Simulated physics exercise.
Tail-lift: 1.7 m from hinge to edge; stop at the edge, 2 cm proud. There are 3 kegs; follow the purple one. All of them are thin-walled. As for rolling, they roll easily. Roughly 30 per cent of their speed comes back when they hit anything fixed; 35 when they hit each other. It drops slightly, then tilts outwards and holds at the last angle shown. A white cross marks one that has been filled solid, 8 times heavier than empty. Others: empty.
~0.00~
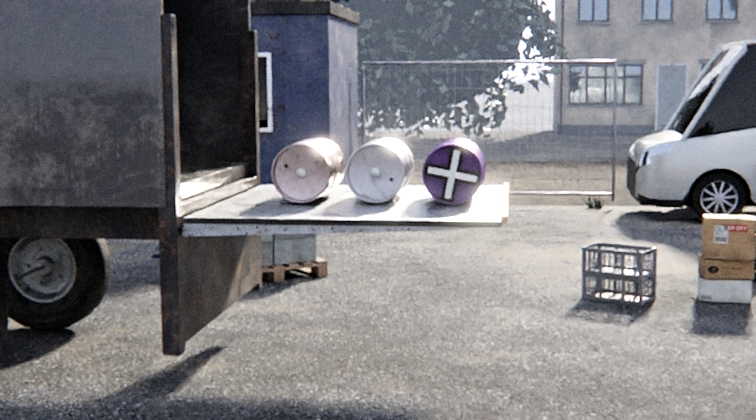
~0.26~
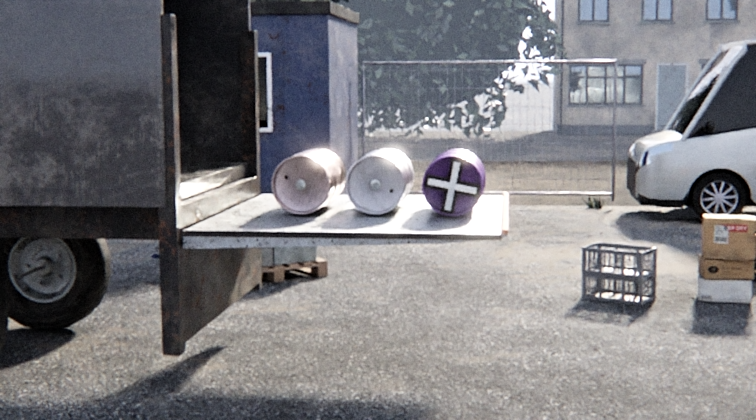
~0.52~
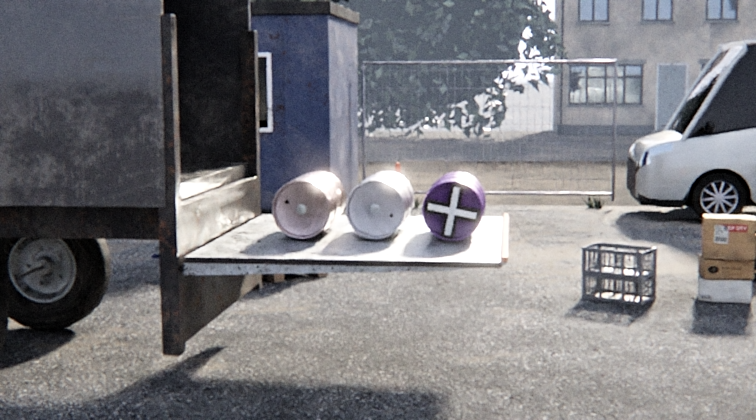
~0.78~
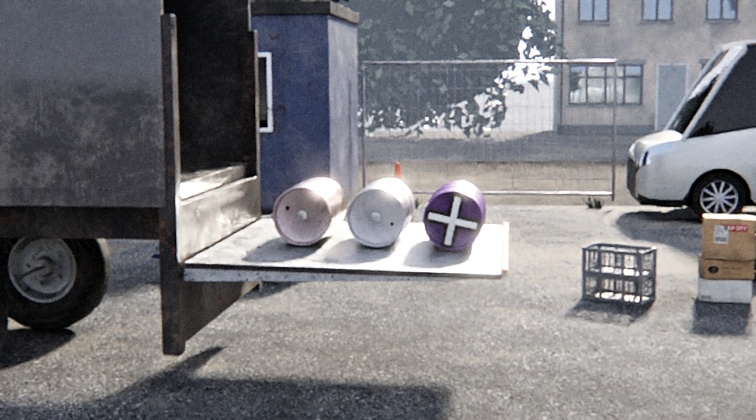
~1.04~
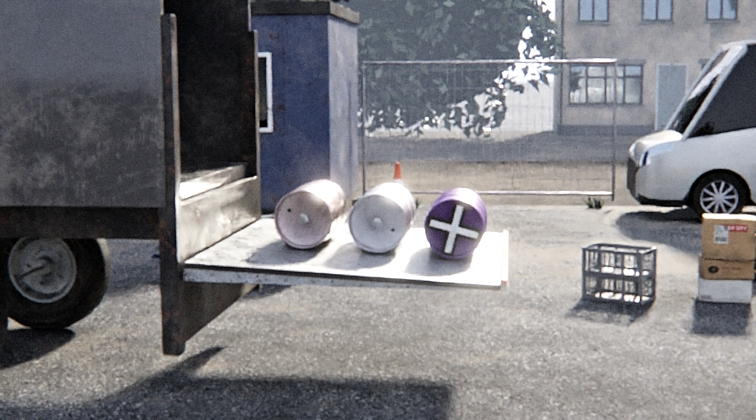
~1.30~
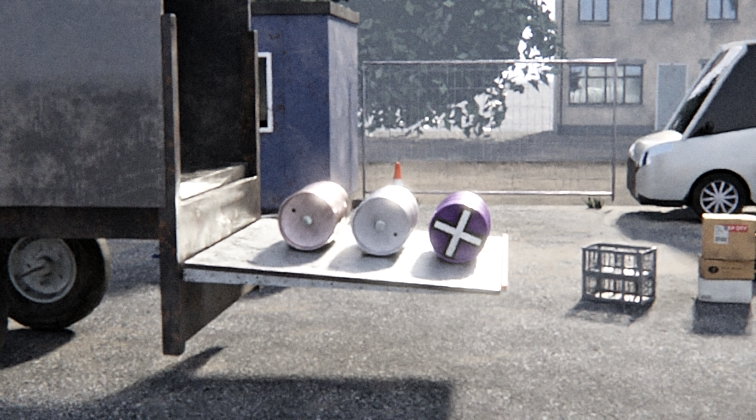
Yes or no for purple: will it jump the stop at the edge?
The purple one does not make it over.
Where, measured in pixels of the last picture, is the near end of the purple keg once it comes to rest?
Near (488, 235).
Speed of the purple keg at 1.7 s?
Near 0.3 m/s.
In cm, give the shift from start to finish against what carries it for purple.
Purple: 20.
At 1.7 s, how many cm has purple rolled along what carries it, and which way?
Shift of purple: 10, rightward.
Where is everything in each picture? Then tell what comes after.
In the first picture, purple (452, 174); plate level; stop at (505, 219); white cross at (452, 174).
In the second picture, purple (452, 186); plate level.
In the third picture, purple (452, 211); plate level.
In the fourth picture, purple (453, 221); plate tilted 1°; stop at (504, 272).
In the fifth picture, purple (454, 229); plate tilted 3°.
In the sixth picture, purple (458, 233); plate tilted 4°; stop at (504, 288).
Then, 1.7 s in, purple is on the plate, 20 cm from the stop, rolling right; 0 of 3 are off.
Then, 2.2 s in, purple is on the plate, 10 cm from the stop, rolling left; 0 of 3 are off.
Then, 2.8 s in, still the same for purple; 0 of 3 are off.
In the end (3.4 s), purple is on the plate, 10 cm from the stop; 0 of 3 are off.
